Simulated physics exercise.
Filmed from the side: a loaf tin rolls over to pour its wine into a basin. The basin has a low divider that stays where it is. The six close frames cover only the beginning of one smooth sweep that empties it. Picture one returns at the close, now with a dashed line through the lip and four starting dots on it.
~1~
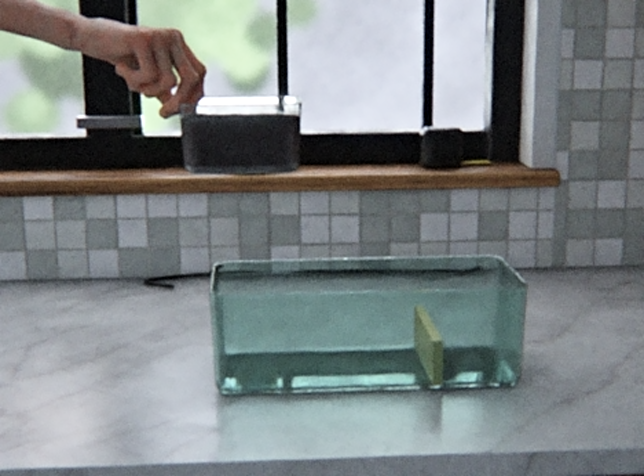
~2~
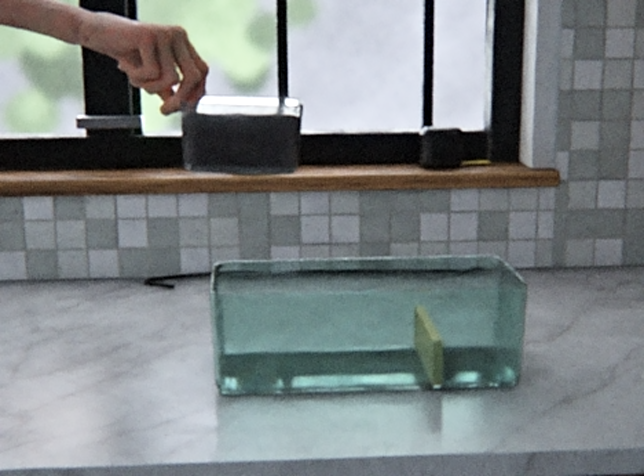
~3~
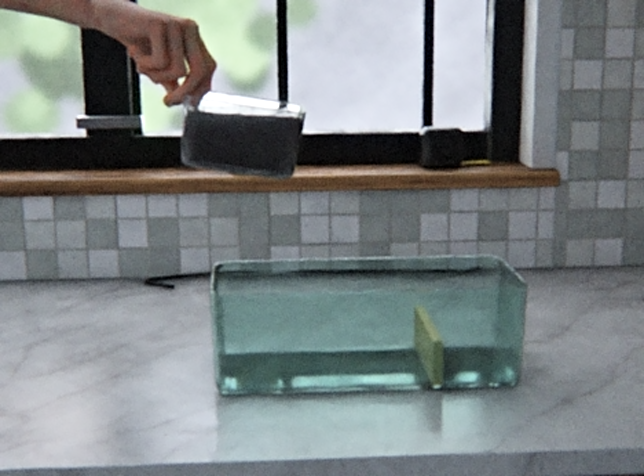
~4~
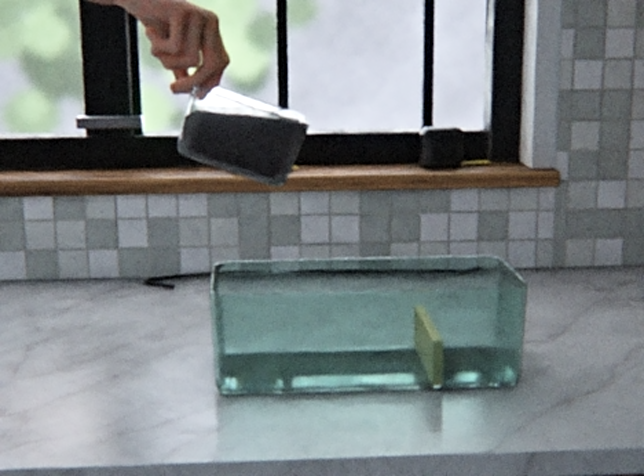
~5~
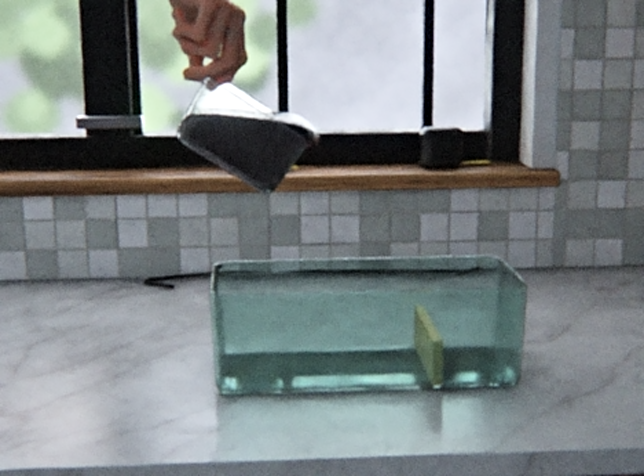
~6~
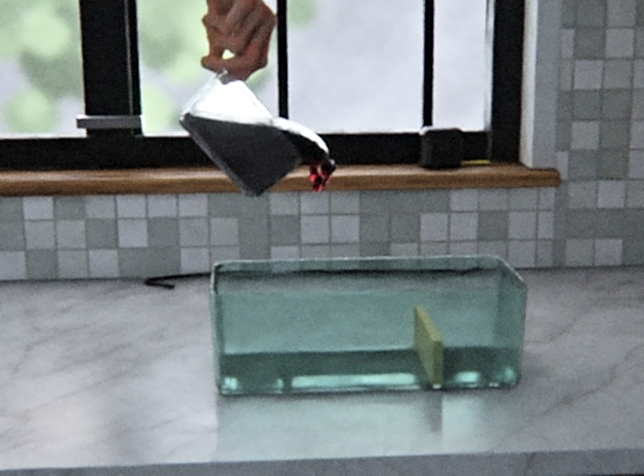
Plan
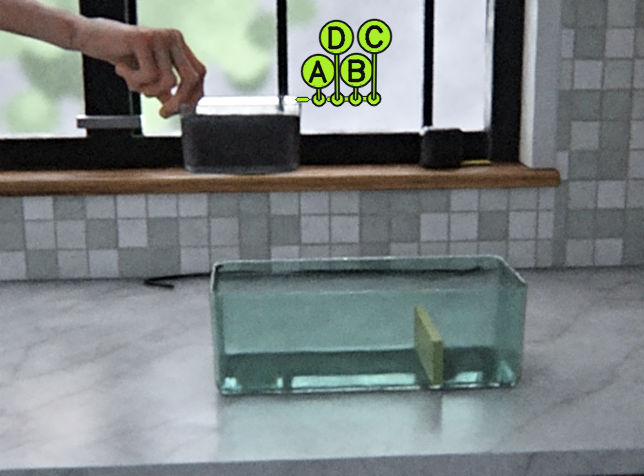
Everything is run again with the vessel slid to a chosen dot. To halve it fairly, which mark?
It is C.
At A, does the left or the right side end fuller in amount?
The left side.
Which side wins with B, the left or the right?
More ends on the left.
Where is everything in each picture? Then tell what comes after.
Upright, lip at (298, 99); basin from (216, 393) to (520, 383); top of the wall at (428, 322); nothing has left yet, in the first frame.
Tipped about 2°, lip at (299, 101); nothing has left yet, in the second frame.
Tipped about 9°, lip at (302, 108); nothing has left yet, in the third frame.
Tipped about 20°, lip at (306, 120); wine is over the lip, down to (306, 120), in the fourth frame.
Tipped about 33°, lip at (307, 135); wine is over the lip, down to (313, 141), in the fifth frame.
Tipped about 49°, lip at (304, 152); wine is over the lip, down to (318, 184), in the sixth frame.
In lime, A at (319, 99); B at (355, 98); C at (373, 98); D at (337, 99).
With A, about 92 % ends left of the wall and 5 % right of it.
With B, about 69 % ends left of the wall and 25 % right of it; 5 % is lost outside.
With C, about 49 % ends left of the wall and 48 % right of it; 3 % is lost outside.
With D, about 87 % ends left of the wall and 6 % right of it; 7 % is lost outside.
